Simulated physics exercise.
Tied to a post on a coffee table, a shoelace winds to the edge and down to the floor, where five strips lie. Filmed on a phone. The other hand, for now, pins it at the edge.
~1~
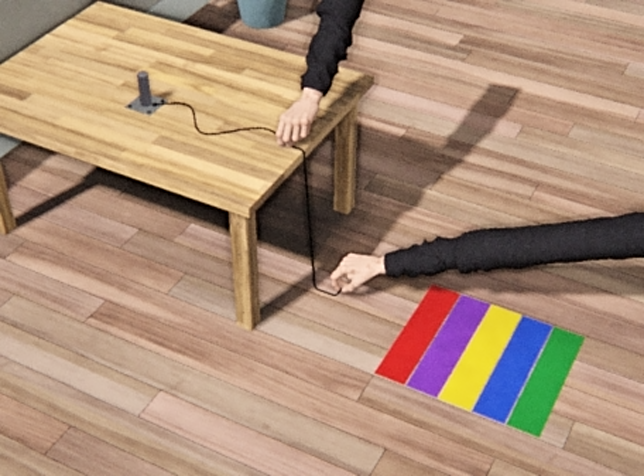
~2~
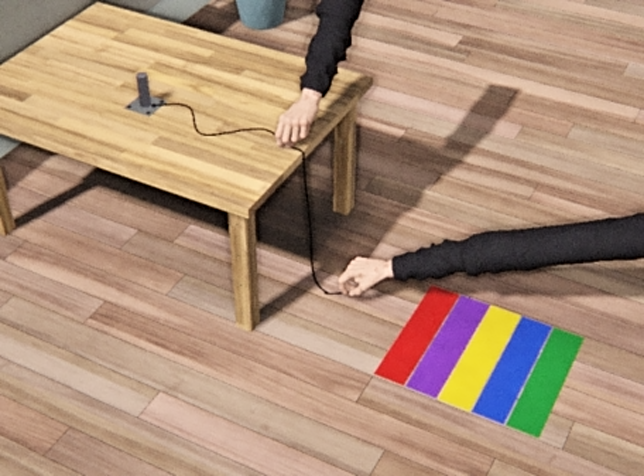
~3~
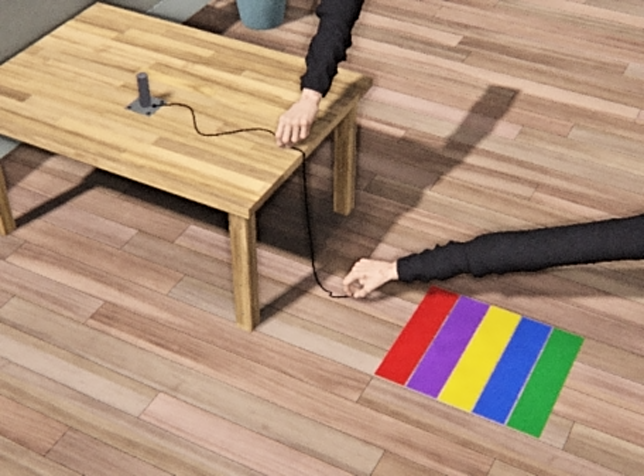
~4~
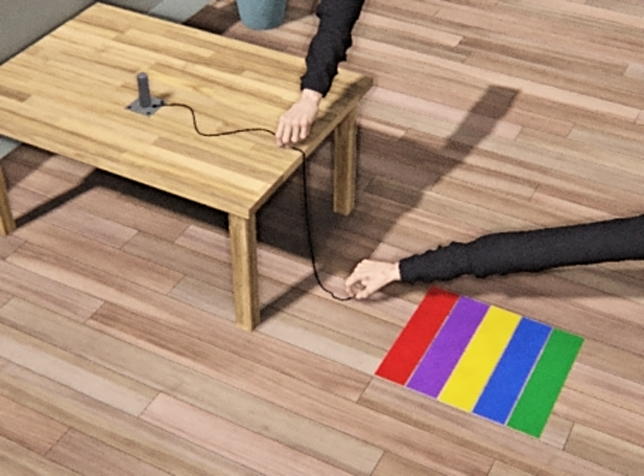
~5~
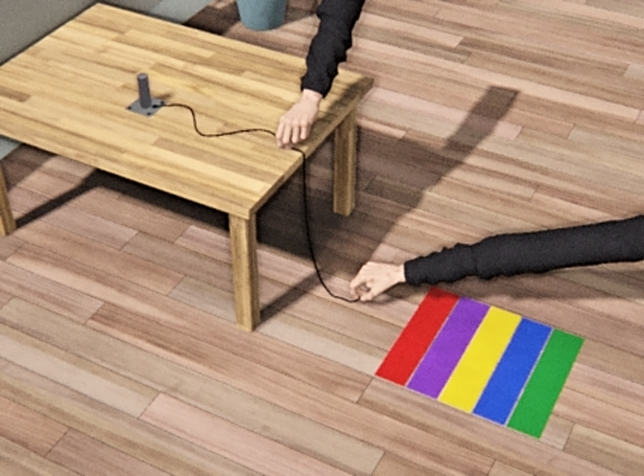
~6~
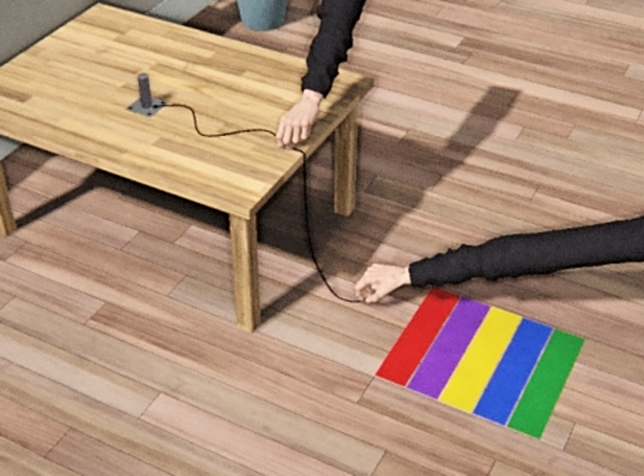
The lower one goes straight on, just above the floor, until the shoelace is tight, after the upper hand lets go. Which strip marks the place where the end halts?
The yellow strip does.
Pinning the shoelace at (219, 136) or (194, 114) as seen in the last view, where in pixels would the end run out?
Per try (px): (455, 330), (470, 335).
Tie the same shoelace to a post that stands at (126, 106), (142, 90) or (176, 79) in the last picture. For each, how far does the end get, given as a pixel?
Places per try: (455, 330); (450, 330); (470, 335).
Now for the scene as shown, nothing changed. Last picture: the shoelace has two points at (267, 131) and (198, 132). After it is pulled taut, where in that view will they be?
(288, 149) for the first, (224, 129) for the second.
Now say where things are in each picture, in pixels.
The first picture shows end (341, 288); red (400, 362); purple (432, 374); yellow (464, 386); blue (498, 399); green (532, 412).
The second picture shows end (349, 292); shoelace through (182, 105) (208, 135) (273, 133) (304, 174) (310, 225) (314, 276).
The third picture shows end (353, 294).
The fourth picture shows end (355, 295); shoelace through (183, 105) (208, 136) (274, 134) (305, 174) (308, 225) (317, 277).
The fifth picture shows end (360, 297).
The sixth picture shows end (365, 299); shoelace through (183, 106) (209, 136) (274, 134) (304, 175) (307, 225) (323, 278).
Soon after, end near (413, 316); over red.
After that, end near (456, 332); over purple.
At the stop, end near (482, 341); over yellow. The yellow one.
